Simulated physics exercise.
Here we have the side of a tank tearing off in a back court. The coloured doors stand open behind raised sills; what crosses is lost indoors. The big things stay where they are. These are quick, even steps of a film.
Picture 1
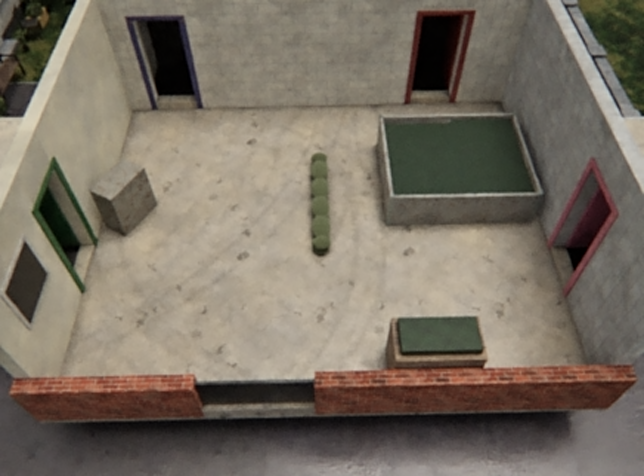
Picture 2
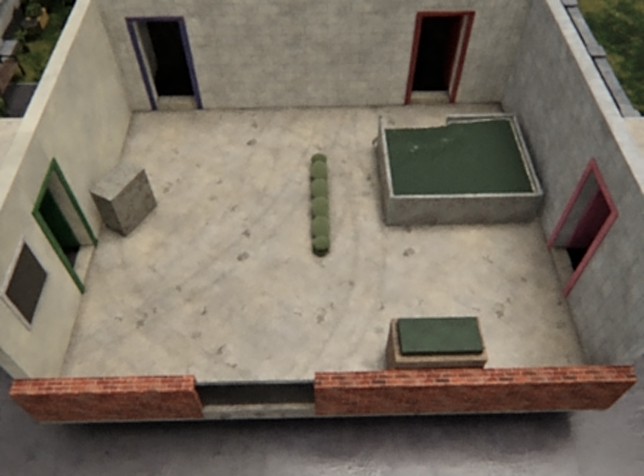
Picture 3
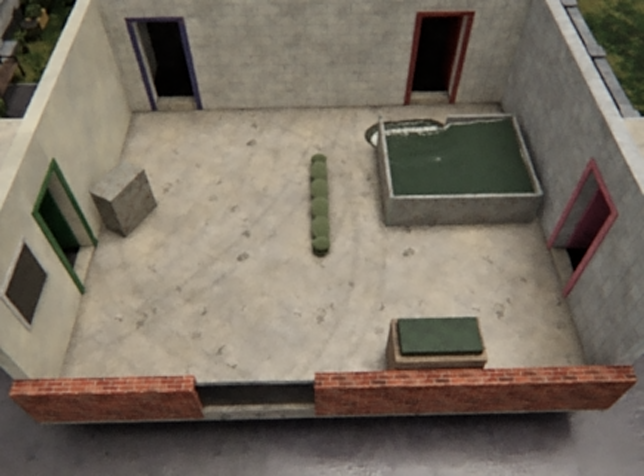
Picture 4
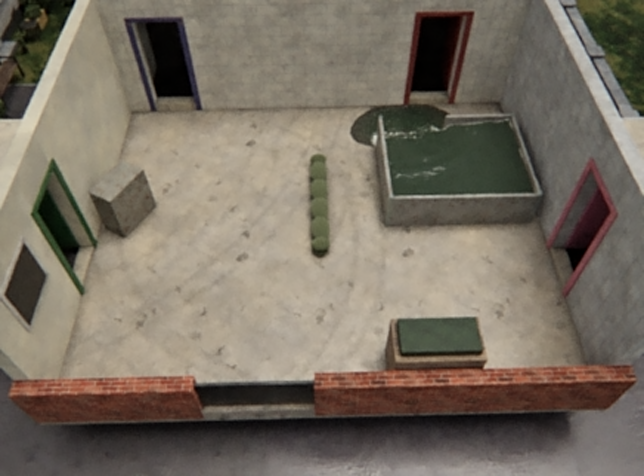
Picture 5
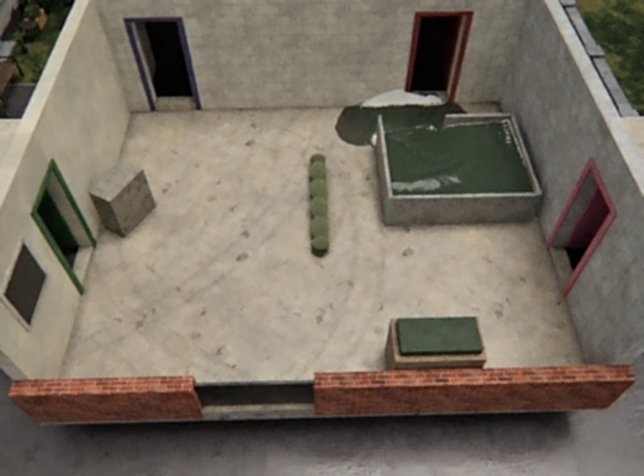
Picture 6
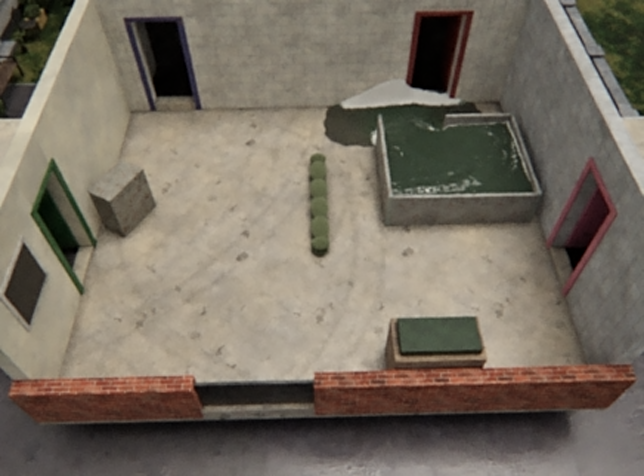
Dark green water pours from the tank's far side and spreads leftward across the courtyard floor.
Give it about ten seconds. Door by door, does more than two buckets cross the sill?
In the end: The red door lets in a lot; the green door admits no more than that; the pink door admits no more than that; the blue door admits no more than that.
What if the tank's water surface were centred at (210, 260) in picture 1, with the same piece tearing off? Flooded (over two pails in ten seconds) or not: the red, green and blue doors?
Then: The red one stays under, the green one lets less in, the blue one is over.
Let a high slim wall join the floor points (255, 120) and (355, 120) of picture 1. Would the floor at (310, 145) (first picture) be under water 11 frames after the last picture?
Verdict: Awash.
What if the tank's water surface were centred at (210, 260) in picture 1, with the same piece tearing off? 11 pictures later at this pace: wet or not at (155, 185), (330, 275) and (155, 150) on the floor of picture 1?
In that order: Awash, free of water, under water.
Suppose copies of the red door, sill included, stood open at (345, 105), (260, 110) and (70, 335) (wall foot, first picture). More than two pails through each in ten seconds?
In that order: Goes over, holds, keeps below it.
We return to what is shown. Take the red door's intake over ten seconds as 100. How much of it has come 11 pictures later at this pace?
Some 55 per cent.
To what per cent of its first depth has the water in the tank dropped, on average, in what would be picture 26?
Roughly 42 per cent.
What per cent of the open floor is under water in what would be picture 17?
About 20 per cent.
A moment on, water covers 10 % of the floor; the red door over two buckets in, the green door not reached, the pink door not reached, the blue door not reached.
Next, water covers 20 % of the floor; the red door far over two buckets in, the green door not reached, the pink door not reached, the blue door wet at the sill, nothing in.
Then, water covers 40 % of the floor; the red door far over two buckets in, the green door not reached, the pink door wet at the sill, nothing in, the blue door wet at the sill, nothing in.
Later, water covers 55 % of the floor; the red door far over two buckets in, the green door wet at the sill, nothing in, the pink door wet at the sill, nothing in, the blue door wet at the sill, nothing in.
In the end, water covers 85 % of the floor; the red door far over two buckets in, the green door wet at the sill, nothing in, the pink door wet at the sill, nothing in, the blue door wet at the sill, nothing in.
